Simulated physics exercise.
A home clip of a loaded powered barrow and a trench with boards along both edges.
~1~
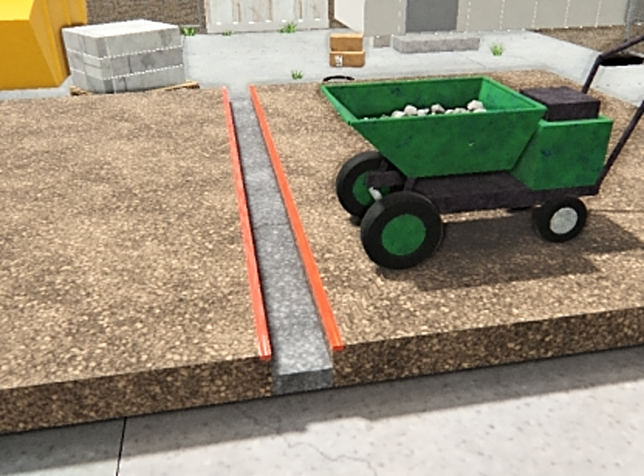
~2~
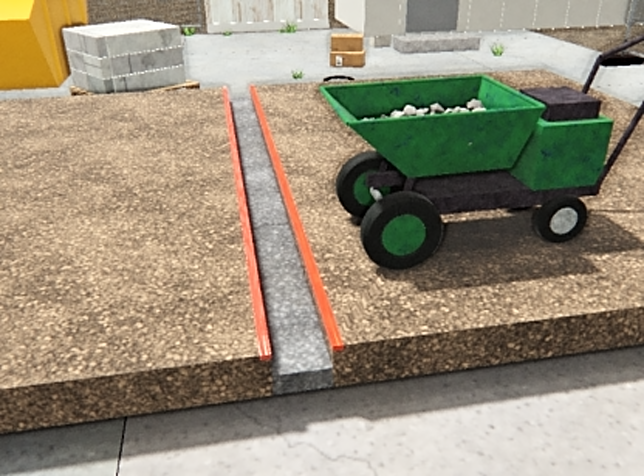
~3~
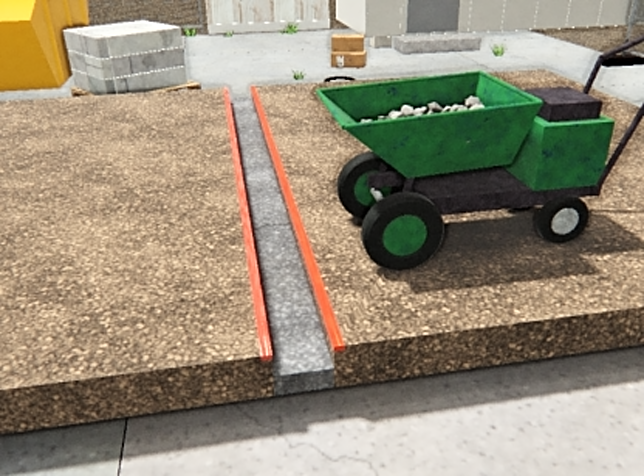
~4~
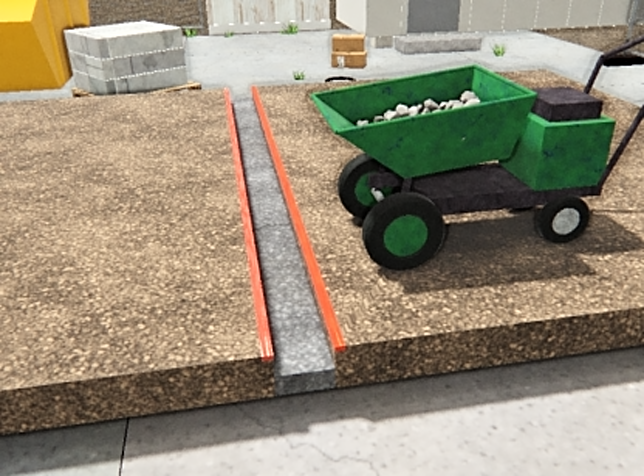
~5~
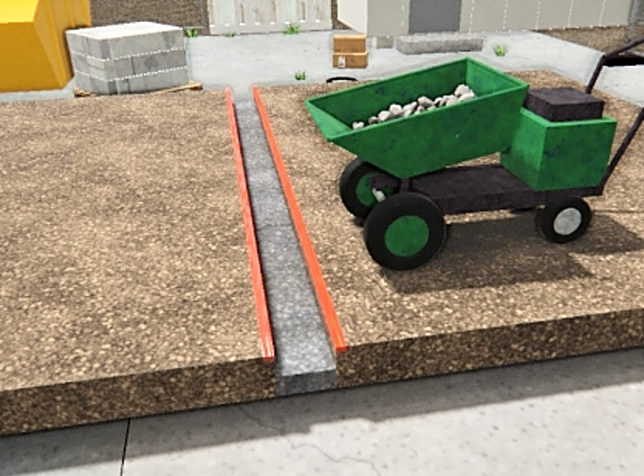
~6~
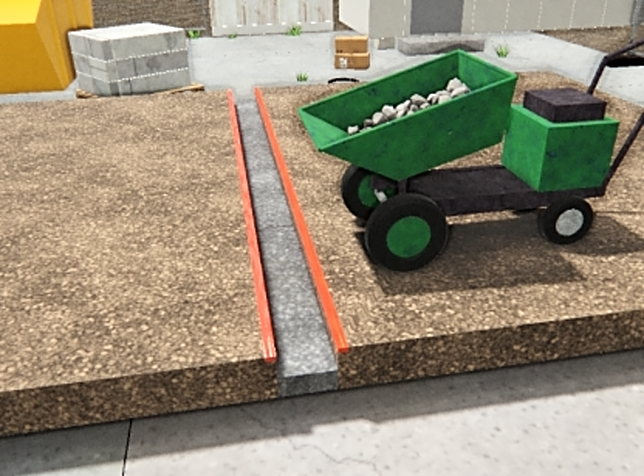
To begin with, a green powered barrow loaded with broken stones stands level on brown gravelly ground, right of a narrow trench edged with orange boards. Its skip then begins to tilt toward the trench, the rear rising and the front lip lowering, until it is clearly tipped with the stones still inside.
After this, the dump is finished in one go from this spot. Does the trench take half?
In the trench: Under half.
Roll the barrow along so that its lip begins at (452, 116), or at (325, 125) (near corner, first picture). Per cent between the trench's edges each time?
Roughly 40 per cent, and 0 per cent.
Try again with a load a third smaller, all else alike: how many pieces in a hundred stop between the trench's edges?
Close to 40 per cent.
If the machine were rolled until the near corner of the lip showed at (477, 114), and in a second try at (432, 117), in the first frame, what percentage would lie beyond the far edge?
First some 0, then 0 per cent.
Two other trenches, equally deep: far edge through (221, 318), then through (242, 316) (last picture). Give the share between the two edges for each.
Roughly 90 per cent, and 70 per cent.
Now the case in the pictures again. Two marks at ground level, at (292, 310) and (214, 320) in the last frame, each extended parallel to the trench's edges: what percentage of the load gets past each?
About 80 and 20 per cent.
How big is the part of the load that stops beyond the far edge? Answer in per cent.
Near 55 %.
Soon after the last picture, skip tipped steeply; all in the skip.
A little later, skip tipped right over; most in the skip; a small part in or heaped over the trench; about a quarter beyond it.
Later still, skip tipped right over; about a quarter in the skip; about a quarter in or heaped over the trench; about half beyond it.
At rest, skip tipped right over; about a quarter in the skip; about a quarter in or heaped over the trench; about half beyond it.
